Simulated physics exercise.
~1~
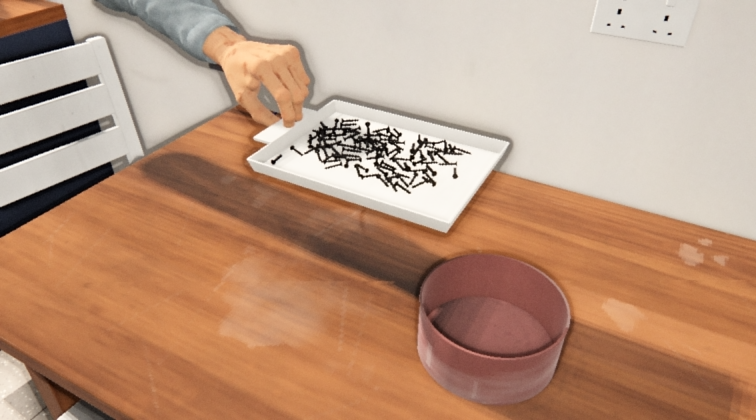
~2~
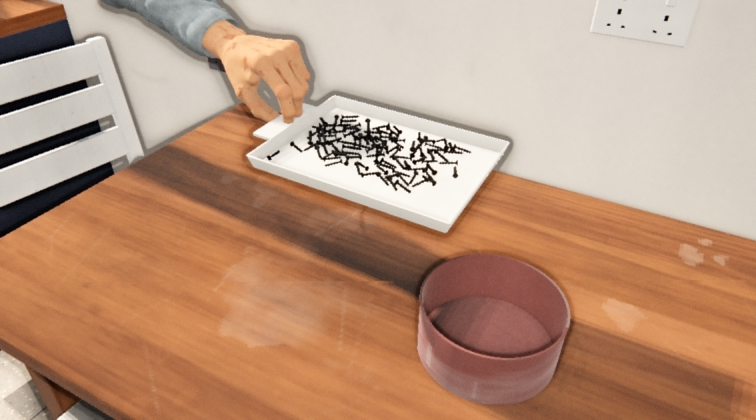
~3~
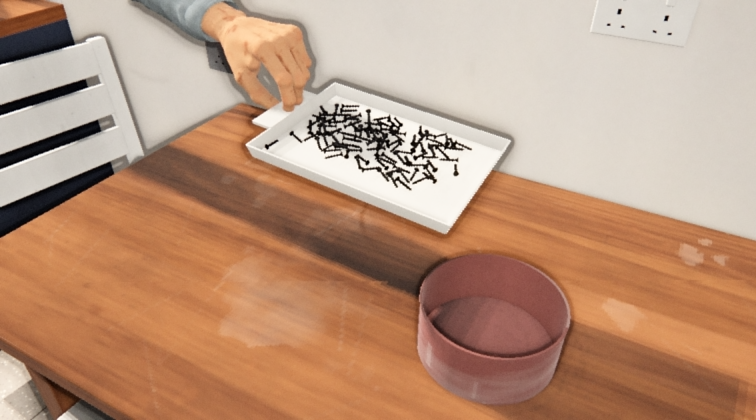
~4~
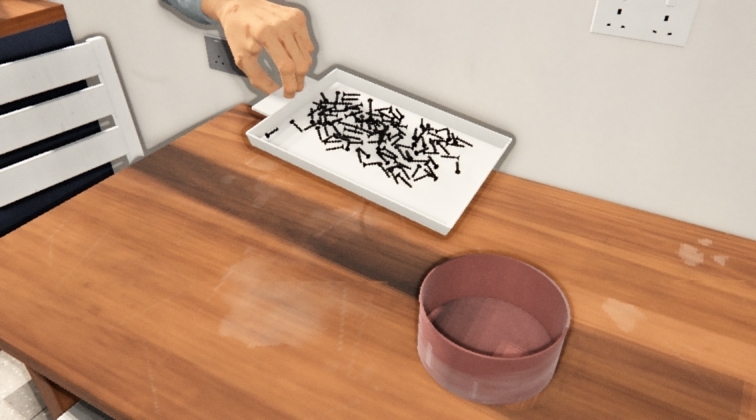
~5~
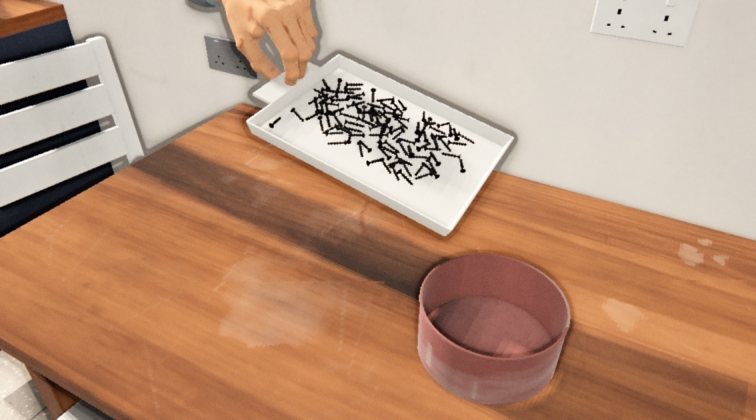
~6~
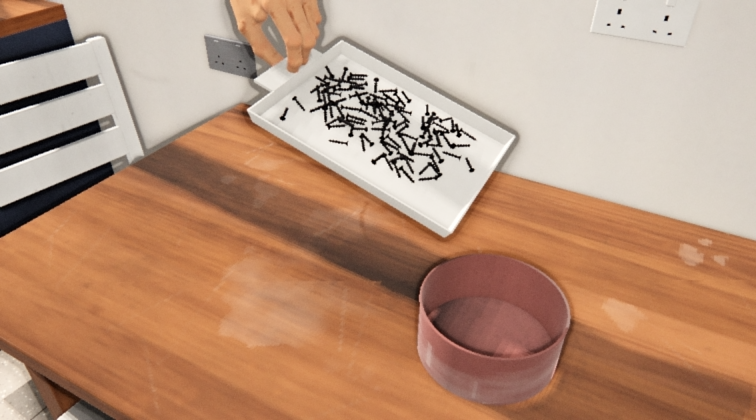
On a wooden table against a pale wall, a hand holds a white tray scattered with small black screws, behind an empty reddish round pot. The hand gradually raises the tray's left end, tilting it toward the right front, while the screws shift only slightly and the pot stays still.
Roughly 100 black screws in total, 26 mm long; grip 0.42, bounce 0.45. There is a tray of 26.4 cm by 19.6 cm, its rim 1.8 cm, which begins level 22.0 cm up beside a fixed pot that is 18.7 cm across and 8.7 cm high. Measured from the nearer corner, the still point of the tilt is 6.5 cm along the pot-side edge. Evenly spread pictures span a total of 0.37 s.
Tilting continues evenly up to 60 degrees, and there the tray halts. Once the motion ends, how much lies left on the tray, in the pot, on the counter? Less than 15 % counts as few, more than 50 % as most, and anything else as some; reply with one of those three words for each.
Here it is: Tray: Most, pot: Some, counter: Few.
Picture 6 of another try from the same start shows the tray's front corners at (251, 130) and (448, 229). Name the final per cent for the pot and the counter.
Final per cent - pot 5, counter 5.
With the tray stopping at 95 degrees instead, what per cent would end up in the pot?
It would be near 90 per cent.
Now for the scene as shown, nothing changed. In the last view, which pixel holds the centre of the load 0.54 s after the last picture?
(462, 198) or thereabouts.
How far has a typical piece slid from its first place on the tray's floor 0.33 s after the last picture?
By then it sits near 8 cm from where it began.
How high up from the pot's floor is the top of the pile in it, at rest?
Roughly 1.5 centimetres.
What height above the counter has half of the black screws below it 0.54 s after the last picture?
Roughly 24 centimetres, give or take.
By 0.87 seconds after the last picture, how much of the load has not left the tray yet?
Roughly 65 percent of the load, I'd say.
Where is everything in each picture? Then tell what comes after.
The first picture shows tray tilt 0 degrees, front corners at (253, 158) and (447, 219); middle of the pieces at (378, 149); pot at (494, 301).
The second picture shows tray tilt 1 degrees, front corners at (253, 155) and (447, 220); middle of the pieces at (378, 147).
The third picture shows tray tilt 5 degrees, front corners at (252, 144) and (448, 221), lowest corner right front; middle of the pieces at (379, 140).
The fourth picture shows tray tilt 10 degrees, front corners at (252, 133) and (449, 223), lowest corner right front; middle of the pieces at (380, 133).
The fifth picture shows tray tilt 14 degrees, front corners at (253, 121) and (449, 225), lowest corner right front; middle of the pieces at (382, 125).
The sixth picture shows tray tilt 19 degrees, front corners at (254, 110) and (449, 227), lowest corner right front; middle of the pieces at (386, 119); pot at (494, 301).
Then, 0.33 s after the last picture, tilt 39 degrees; the tray holds 100 %, the pot 0 %.
Then, 0.54 s after the last picture, tilt 52 degrees; the tray holds 95 %, the pot 0 %.
Then, 0.87 s after the last picture, tilt 60 degrees; the tray holds 65 %, the pot 25 %.
In the end, tray 60 %, pot 35 %, counter 5 %.
